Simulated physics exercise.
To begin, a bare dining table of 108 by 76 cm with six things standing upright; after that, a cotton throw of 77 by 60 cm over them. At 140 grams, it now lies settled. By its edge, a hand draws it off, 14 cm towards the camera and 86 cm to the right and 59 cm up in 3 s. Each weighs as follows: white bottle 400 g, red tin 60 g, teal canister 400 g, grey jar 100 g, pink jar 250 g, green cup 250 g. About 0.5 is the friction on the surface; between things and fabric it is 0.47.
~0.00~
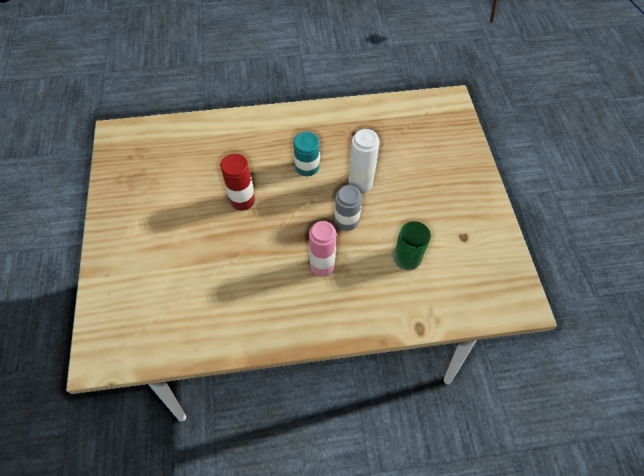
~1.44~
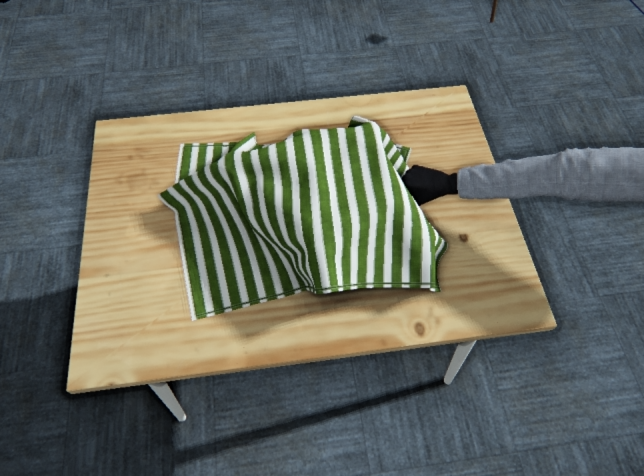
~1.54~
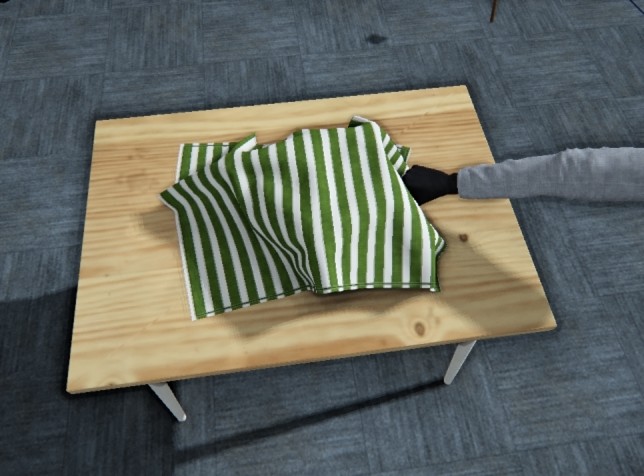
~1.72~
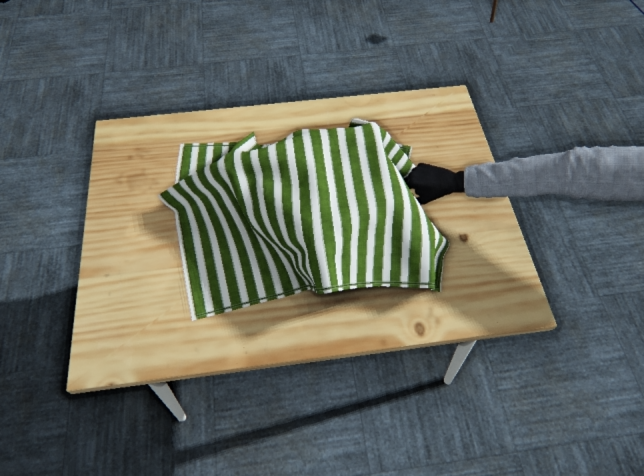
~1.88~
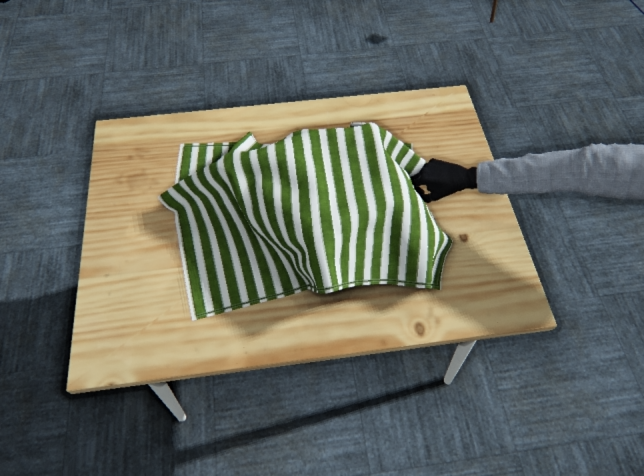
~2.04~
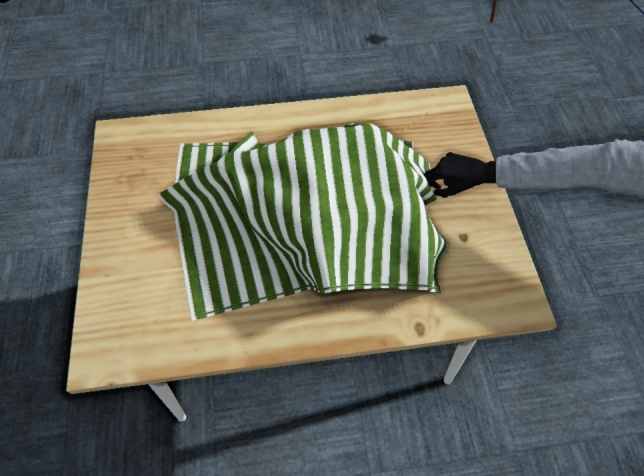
The video shows six containers, red, teal, white, grey, pink and green, standing on a wooden table, then covered by a green-and-white striped cloth, as a black-gloved hand grips its right edge and shifts slightly to the right.
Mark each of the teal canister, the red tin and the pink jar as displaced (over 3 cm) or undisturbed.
Marks: Teal canister undisturbed; red tin displaced; pink jar displaced.
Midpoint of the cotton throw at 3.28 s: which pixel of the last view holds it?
Around (511, 145).
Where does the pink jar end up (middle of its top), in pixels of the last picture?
The top ends up close to (371, 251) in the last picture.
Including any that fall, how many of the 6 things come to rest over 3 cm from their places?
The total comes out at 2.
By 2.7 s, middle of the cotton throw at (372, 167); red tin on its side, 11 cm off its start, pink jar 2 cm off its start.
By 3.3 s, middle of the cotton throw at (511, 145); pink jar on its side, 12 cm off its start, red tin on its side, 12 cm off its start.
By 3.9 s, middle of the cotton throw at a place out of view; pink jar on its side, 12 cm off its start at (371, 251), red tin on its side, 12 cm off its start at (284, 178).
By 4.5 s, middle of the cotton throw at a place out of view; pink jar on its side, 12 cm off its start, red tin on its side, 12 cm off its start.
By 5.3 s, middle of the cotton throw at a place out of view; pink jar on its side, 12 cm off its start at (371, 251), red tin on its side, 12 cm off its start at (285, 178), teal canister 0 cm off its start at (306, 141).
